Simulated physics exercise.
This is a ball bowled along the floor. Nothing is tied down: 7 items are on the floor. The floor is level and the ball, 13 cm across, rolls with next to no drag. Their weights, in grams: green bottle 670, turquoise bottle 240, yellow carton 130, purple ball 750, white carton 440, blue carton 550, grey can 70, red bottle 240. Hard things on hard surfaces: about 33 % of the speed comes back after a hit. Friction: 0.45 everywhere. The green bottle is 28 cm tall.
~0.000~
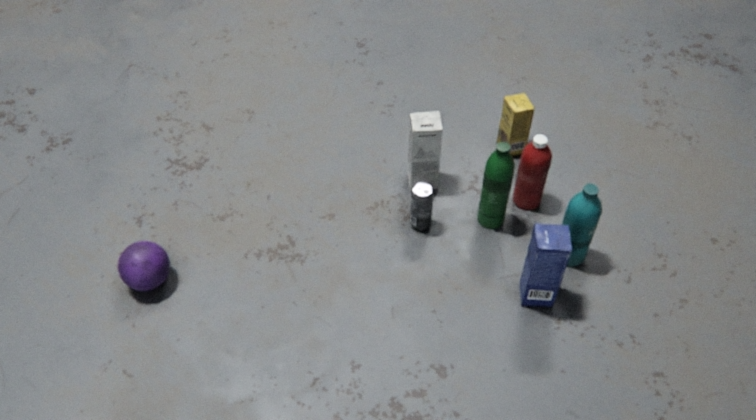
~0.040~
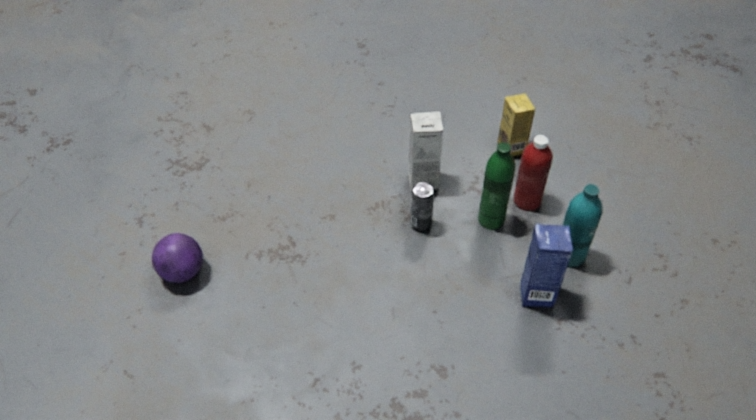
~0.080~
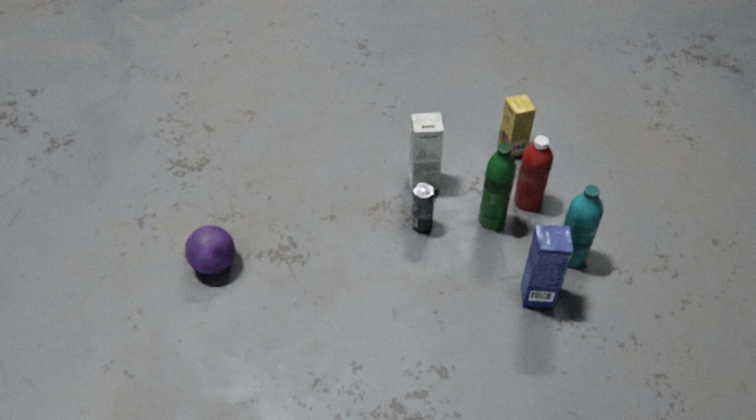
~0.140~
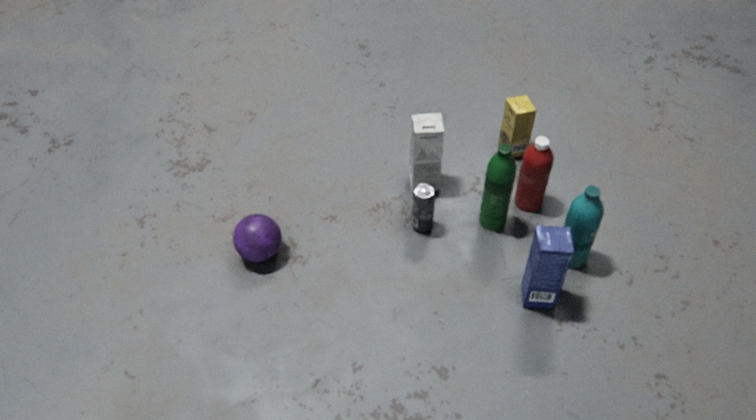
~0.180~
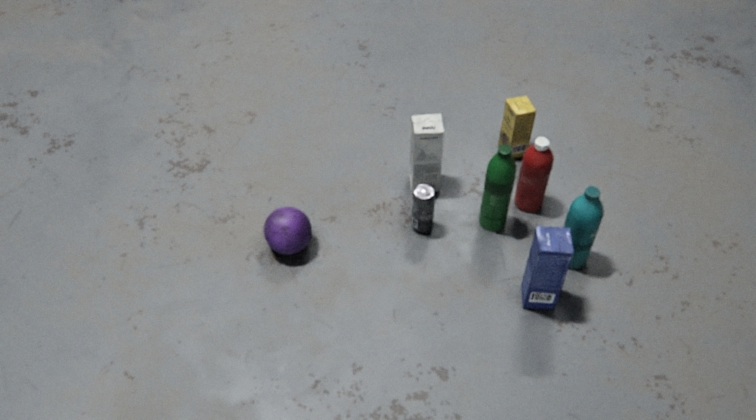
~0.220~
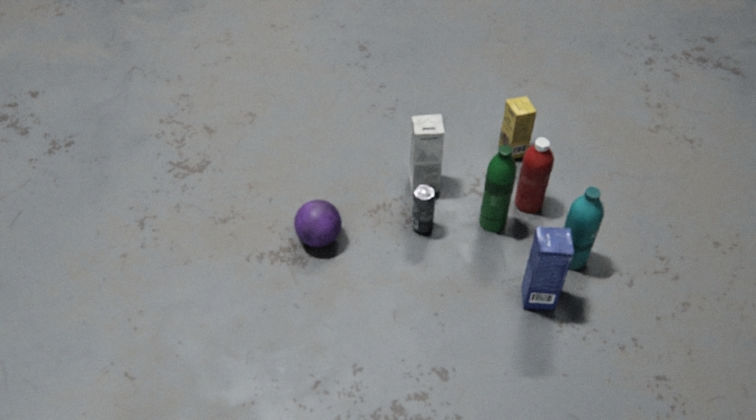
On a grey, patchy concrete floor, a purple ball rolled from the left toward the right, edging slightly away from the viewer, while a cluster of bottles, cartons and a small can stood still.
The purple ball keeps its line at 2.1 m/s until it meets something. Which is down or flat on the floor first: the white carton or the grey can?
It is the latter, the grey can.
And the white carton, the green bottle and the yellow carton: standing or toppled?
The white carton tips over; the green bottle is still upright; the yellow carton is still upright.
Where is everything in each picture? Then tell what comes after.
In the first picture, 0 cm rolled; purple ball (144, 266); white carton (424, 152); grey can (422, 207).
In the second picture, 8 cm rolled; purple ball (178, 258); yellow carton (516, 126).
In the third picture, 16 cm rolled; purple ball (210, 250); red bottle (535, 172).
In the fourth picture, 29 cm rolled; purple ball (257, 238); turquoise bottle (581, 225).
In the fifth picture, 37 cm rolled; purple ball (288, 230); blue carton (546, 270).
In the sixth picture, 45 cm rolled; purple ball (318, 223); white carton (426, 155); grey can (423, 210).
Around 0.82 s, 131 cm rolled; purple ball near (587, 131); grey can on its side near (532, 265); white carton at 67° to upright near (425, 126); red bottle on its side.
Around 1.62 s, grey can on its side near (531, 258); white carton on its side near (422, 126); red bottle on its side.
Finally (2.9 s), on their side or leaning hard on the floor, white carton, grey can and red bottle; the other 4 still in place (within 8 cm). Final places as that camera would see them, white carton near (422, 126), grey can near (531, 254). White carton went at 0.70 s; grey can went at 0.46 s.
